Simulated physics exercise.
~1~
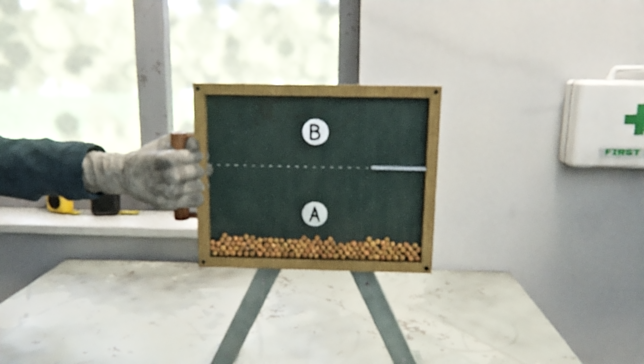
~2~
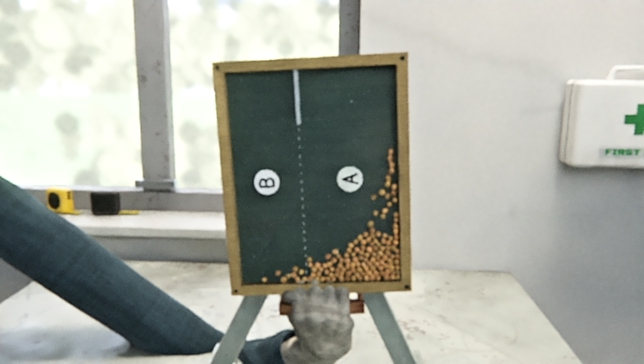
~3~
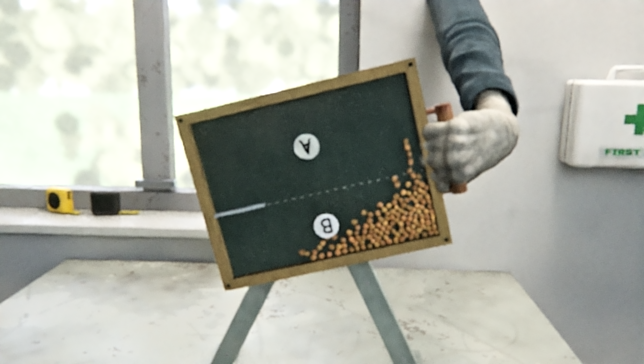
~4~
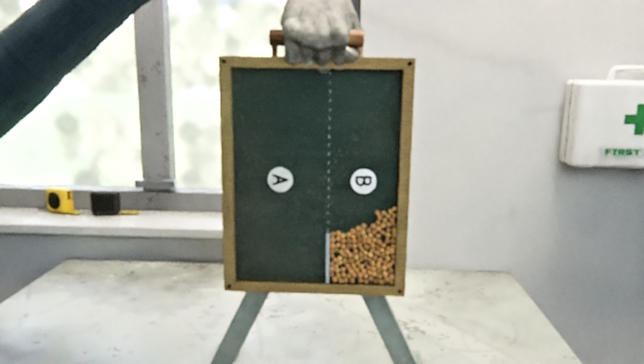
A wood-framed dark green case of small orange-brown beads stands on a pale tabletop, seen from the front in a room with a window behind and a first-aid box at right. White discs mark strip B above strip A, split by a dashed line with a short solid bar, and the beads lie along the bottom. A gloved hand grips the handle and turns the case anticlockwise onto its side, heaping beads in the lower right. It swings on past upside down, and the beads slide into B. Finally the case stands upright on its side, handle on top, every bead held in B beside the bar, with A empty.
